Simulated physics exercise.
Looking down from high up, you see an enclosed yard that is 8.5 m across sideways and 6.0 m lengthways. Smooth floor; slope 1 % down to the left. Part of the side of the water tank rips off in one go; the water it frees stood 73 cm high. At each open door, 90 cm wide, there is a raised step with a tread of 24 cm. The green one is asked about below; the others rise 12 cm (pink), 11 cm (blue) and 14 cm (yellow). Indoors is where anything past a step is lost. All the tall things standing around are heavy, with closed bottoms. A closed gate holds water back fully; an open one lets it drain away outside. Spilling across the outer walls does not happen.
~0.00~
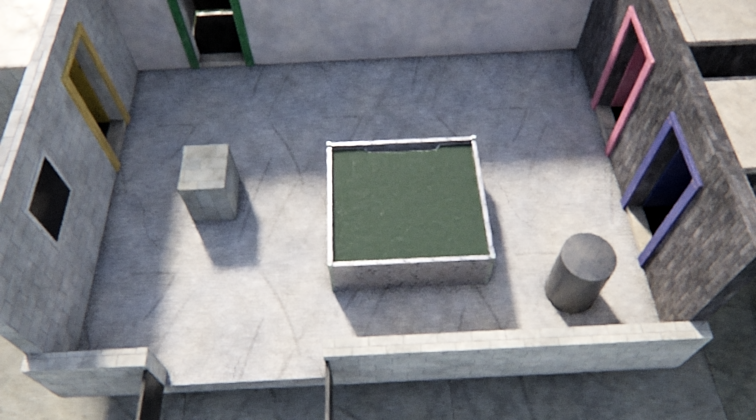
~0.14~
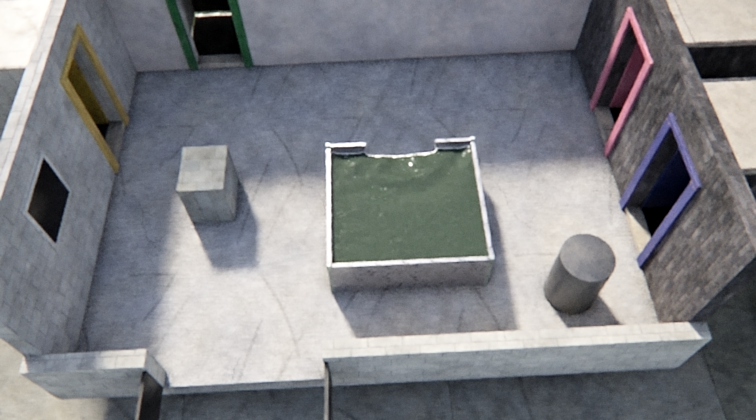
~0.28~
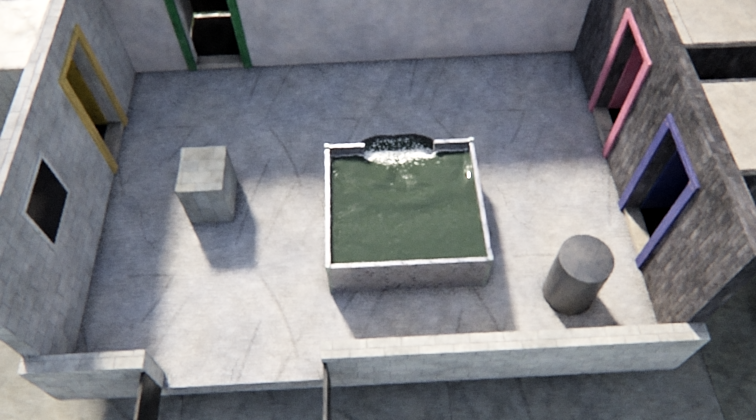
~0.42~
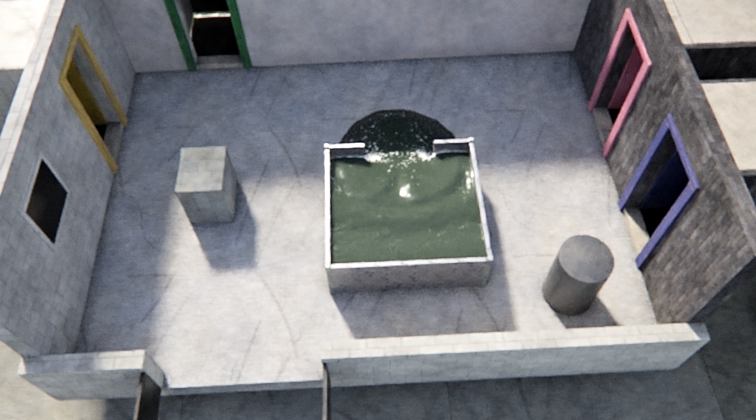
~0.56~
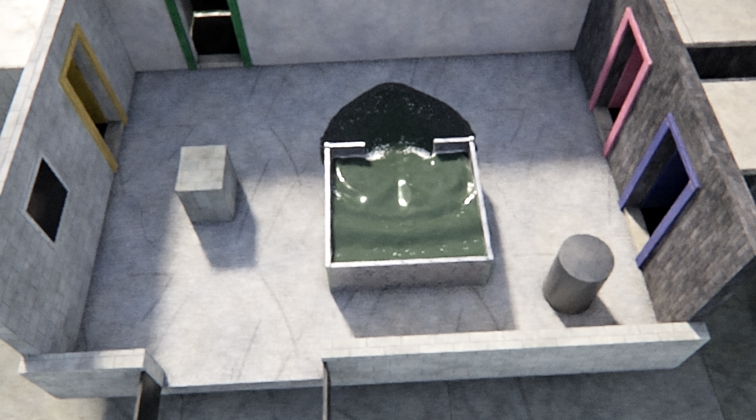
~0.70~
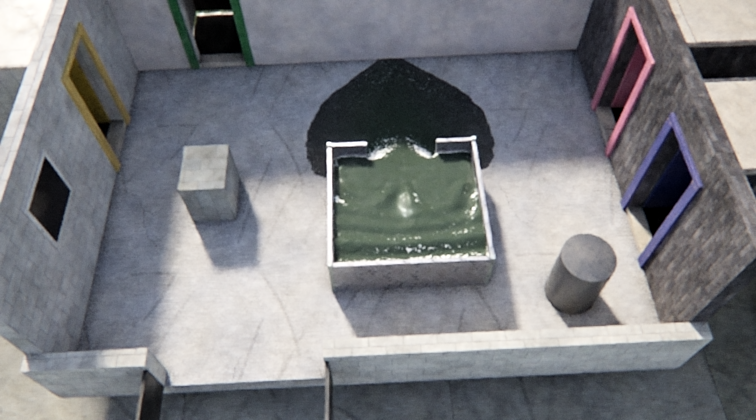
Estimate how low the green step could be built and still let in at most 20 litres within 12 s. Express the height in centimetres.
I would say 6 cm or so.
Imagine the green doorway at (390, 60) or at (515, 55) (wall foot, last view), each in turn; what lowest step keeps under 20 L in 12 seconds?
About 31 cm for the first and 12.0 cm for the second.
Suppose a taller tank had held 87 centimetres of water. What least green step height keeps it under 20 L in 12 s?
Roughly 7.5 cm high.
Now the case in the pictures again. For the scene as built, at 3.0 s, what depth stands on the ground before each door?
Centimetres: Green = 10, pink = 7, blue = 0, yellow = 5.
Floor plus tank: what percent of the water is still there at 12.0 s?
Water still present: Approx. 92 %.
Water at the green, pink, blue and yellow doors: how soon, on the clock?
Green at 1.8 seconds, pink at 2.6 seconds, blue at 3.6 seconds, yellow at 3.0 seconds.
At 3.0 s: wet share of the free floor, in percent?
About 35 per cent.
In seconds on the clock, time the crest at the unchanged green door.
Near 2.4 seconds.
After 1.4 s water covers 20 % of the floor, deepest (40 cm) near (399, 164); it has not reached the green door.
After 3.0 s water covers 35 % of the floor, deepest (32 cm) near (567, 51); 10 cm at the green door, 0 litres in over its 11 cm step.
After 12.0 s water covers 100 % of the floor, deepest (12 cm) near (73, 374); 6 cm at the green door, 1 litre in over its 11 cm step.
At the green door as built, the water arrived by 1.8 s and peaked near 12 cm at 2.4 s.
Run again over the same 12 s with other heights there, 30 litres in over 5 cm, 12 litres over 7 cm. The limit of 20 litres is kept from about 6 cm up.
